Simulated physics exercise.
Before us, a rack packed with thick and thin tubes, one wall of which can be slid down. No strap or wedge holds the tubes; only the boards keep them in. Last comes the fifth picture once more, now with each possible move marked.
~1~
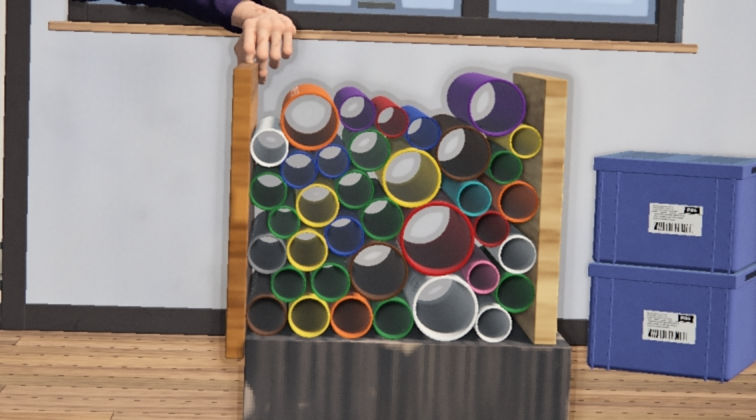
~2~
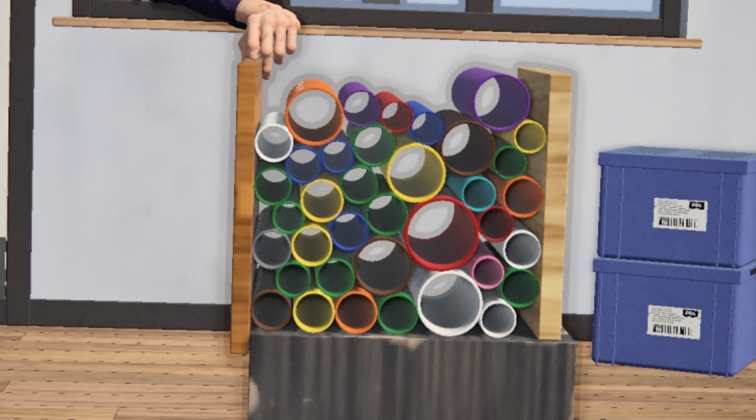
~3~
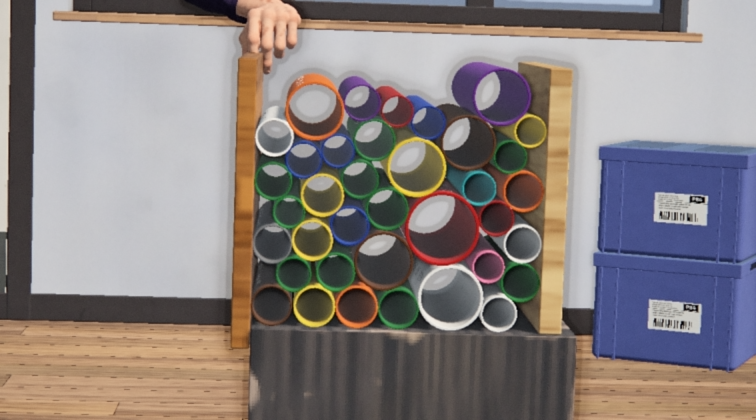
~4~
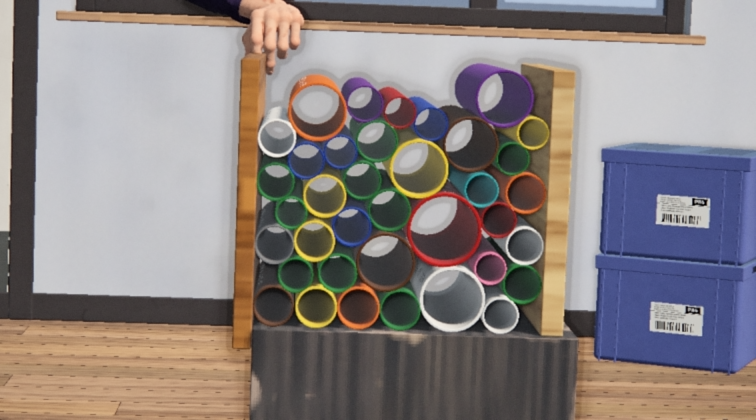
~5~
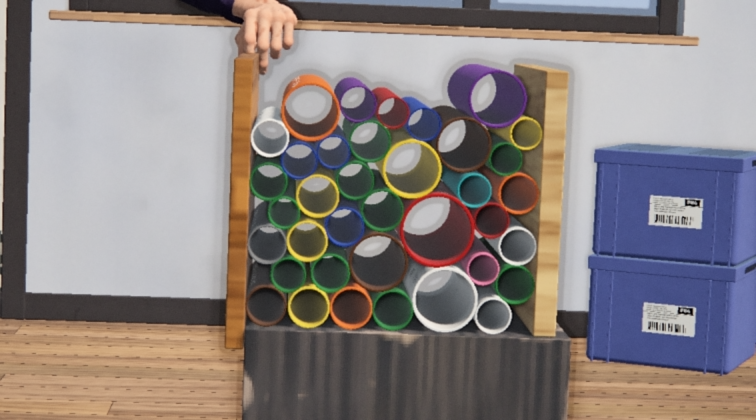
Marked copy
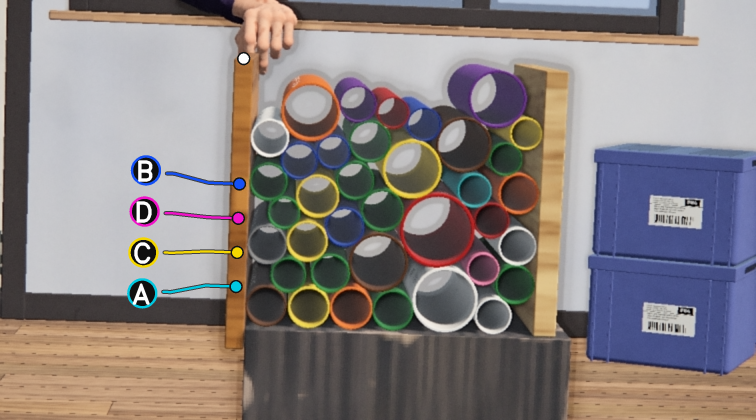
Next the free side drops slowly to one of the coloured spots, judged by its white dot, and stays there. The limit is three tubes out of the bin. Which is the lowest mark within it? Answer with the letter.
The answer is mark B.
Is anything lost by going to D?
At D: Yes.
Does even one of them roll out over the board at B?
At B: Yes.
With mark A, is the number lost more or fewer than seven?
More than seven.
On the marked copy, A at (236, 286); B at (239, 184); C at (237, 252); D at (238, 218); the white dot at (244, 58).
Taking B. A third of the way, top of the board (251, 130).
Two thirds of the way, top of the board (250, 184).
When it is over, top of the board (250, 184), three out over the board.
As for the rest, A more than three out over the board; C more than three out over the board; D more than three out over the board.
